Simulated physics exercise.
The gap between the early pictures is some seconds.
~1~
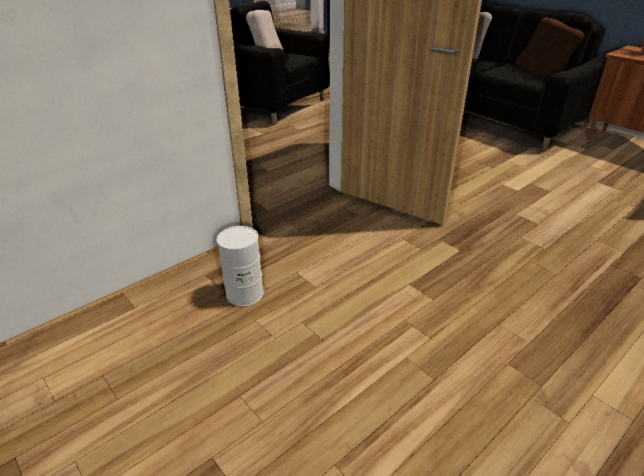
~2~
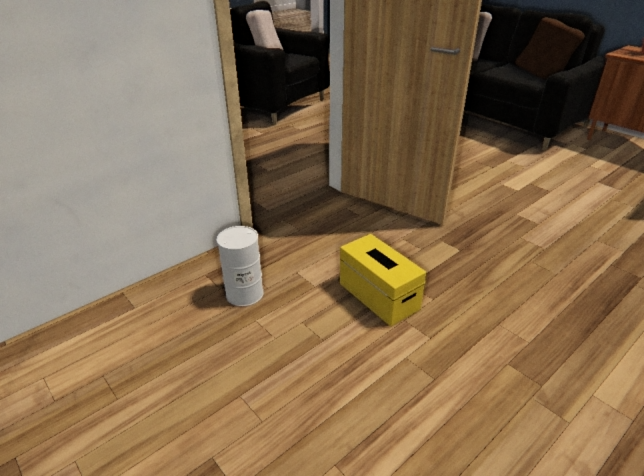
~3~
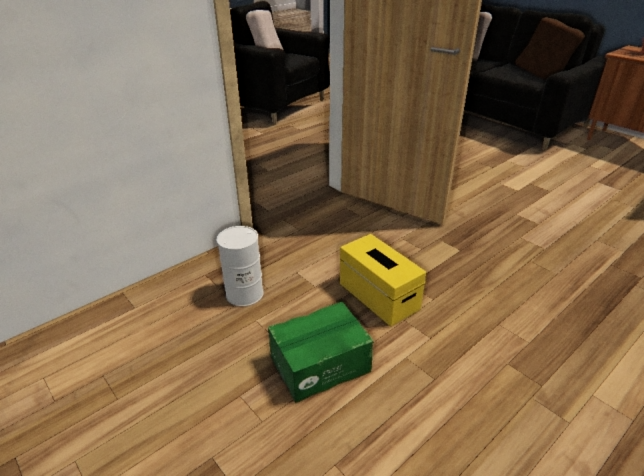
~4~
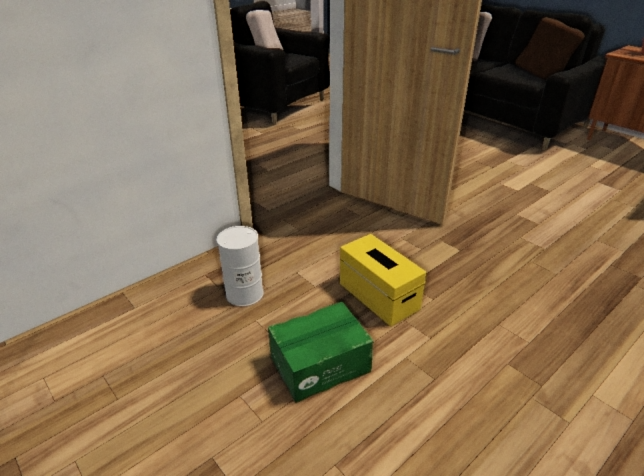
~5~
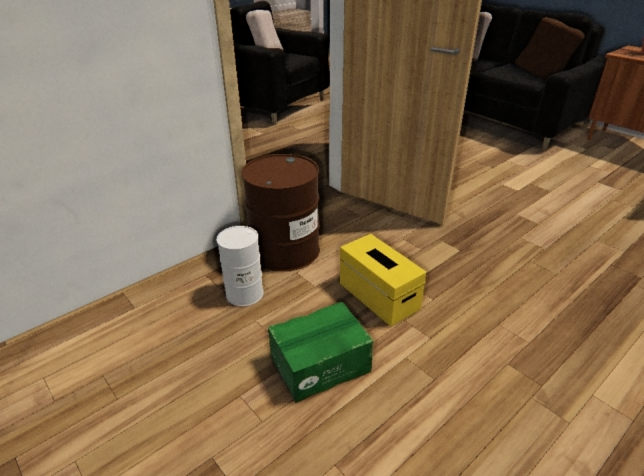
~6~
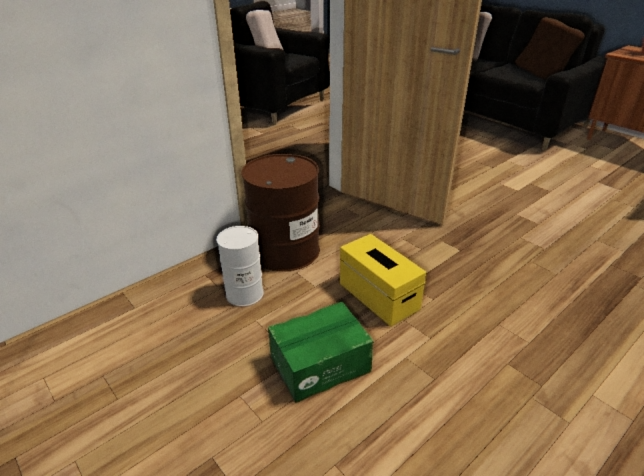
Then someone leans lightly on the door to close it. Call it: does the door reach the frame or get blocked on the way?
It gets blocked on the way.
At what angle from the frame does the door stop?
Near 35° open.
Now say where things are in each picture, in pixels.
Door wide open and still; white canister (241, 266), in the first frame.
Door wide open and still; white canister (241, 266), in the second frame.
Door wide open and still; yellow toolbox (380, 278); green box (320, 350), in the third frame.
Door wide open and still; white canister (241, 266); yellow toolbox (380, 278), in the fourth frame.
Door wide open and still; green box (320, 350); white canister (241, 266), in the fifth frame.
Door wide open and still; brown drum (283, 212); yellow toolbox (380, 278), in the sixth frame.
Then, 0.60 s past the last view, open by 88°.
Then, 1.00 s past the last view, open by 62°.
Then, 1.30 s past the last view, open by 40°.
Finally, open by 36°; all 4 still in place. Final places as the last picture's camera would see them, brown drum near (279, 212).
